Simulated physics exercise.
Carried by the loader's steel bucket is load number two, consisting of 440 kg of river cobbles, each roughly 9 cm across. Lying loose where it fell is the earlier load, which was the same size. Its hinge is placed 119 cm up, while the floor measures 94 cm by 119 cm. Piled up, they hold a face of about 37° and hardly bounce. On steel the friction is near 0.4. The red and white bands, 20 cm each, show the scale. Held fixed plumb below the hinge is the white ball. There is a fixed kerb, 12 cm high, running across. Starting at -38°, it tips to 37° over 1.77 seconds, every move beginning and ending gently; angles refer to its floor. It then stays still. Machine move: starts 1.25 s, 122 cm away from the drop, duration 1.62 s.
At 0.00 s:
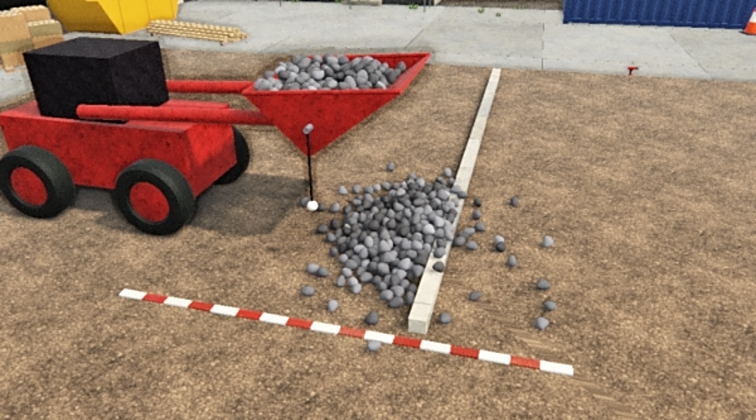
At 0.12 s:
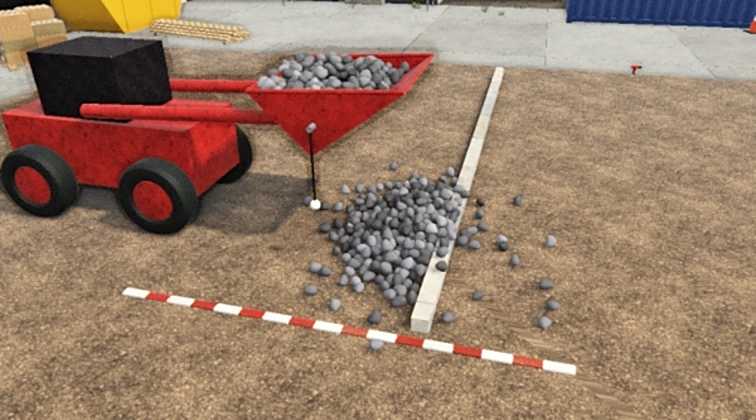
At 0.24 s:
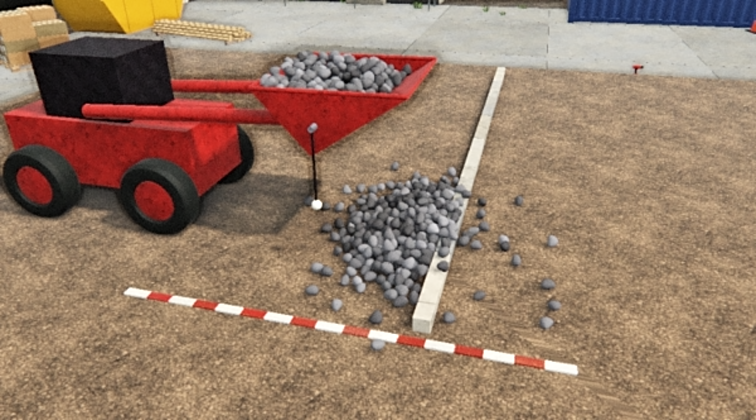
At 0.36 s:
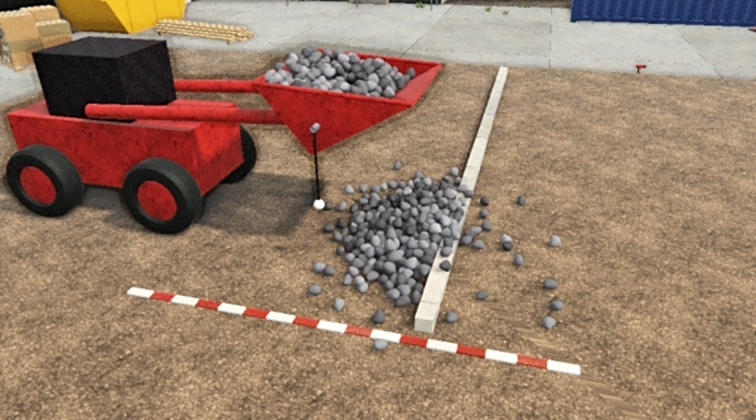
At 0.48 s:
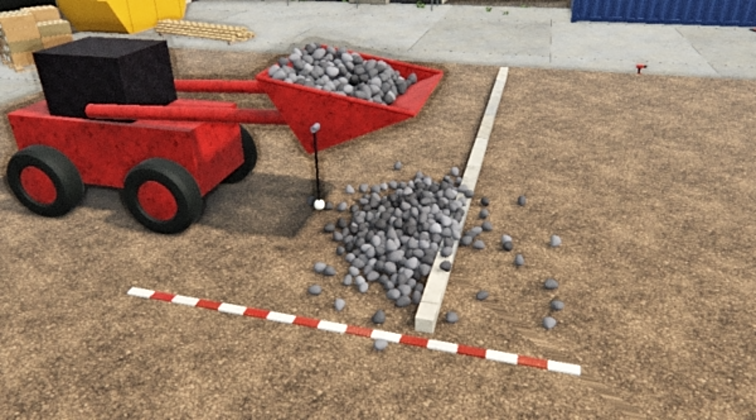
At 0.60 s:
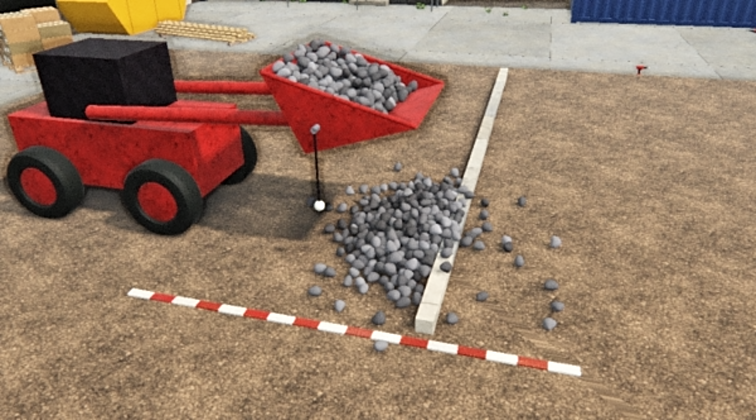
The clip opens on a red loader holding a bucket of grey stones above ground where a loose pile lies against a pale kerb, behind a red-and-white striped strip. The bucket slowly tilts forward, its right-hand lip lowering and its stones shifting slightly inside, while the pile below stays still.
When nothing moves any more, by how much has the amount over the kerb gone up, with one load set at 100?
It has gone up by about 15 per cent of a load.
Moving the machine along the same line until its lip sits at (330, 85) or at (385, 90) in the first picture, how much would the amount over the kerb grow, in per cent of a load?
Some 0 percent first and 5 percent second.
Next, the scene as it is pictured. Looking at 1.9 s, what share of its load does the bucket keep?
About 15 percent is still in there.
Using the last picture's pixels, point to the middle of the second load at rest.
Roughly at (401, 213) in the last picture.
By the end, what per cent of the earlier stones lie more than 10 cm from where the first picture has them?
I'd put it at about 15 per cent.
After 1.3 s the floor is at 25°; in per cent of one load, 98 in the bucket, 98 on this side of the kerb, 4 over the kerb; the foremost stones are at (532, 260).
After 1.9 s the floor is at 37°; in per cent of one load, 16 in the bucket, 177 on this side of the kerb, 7 over the kerb; the foremost stones are at (532, 260).
After 3.3 s the floor is at 37°; in per cent of one load, 0 in the bucket, 181 on this side of the kerb, 19 over the kerb; the foremost stones are at (560, 264).
After 6.1 s the floor is at 37°; in per cent of one load, 0 in the bucket, 181 on this side of the kerb, 19 over the kerb; the foremost stones are at (560, 264). Net gain over the kerb, 15.
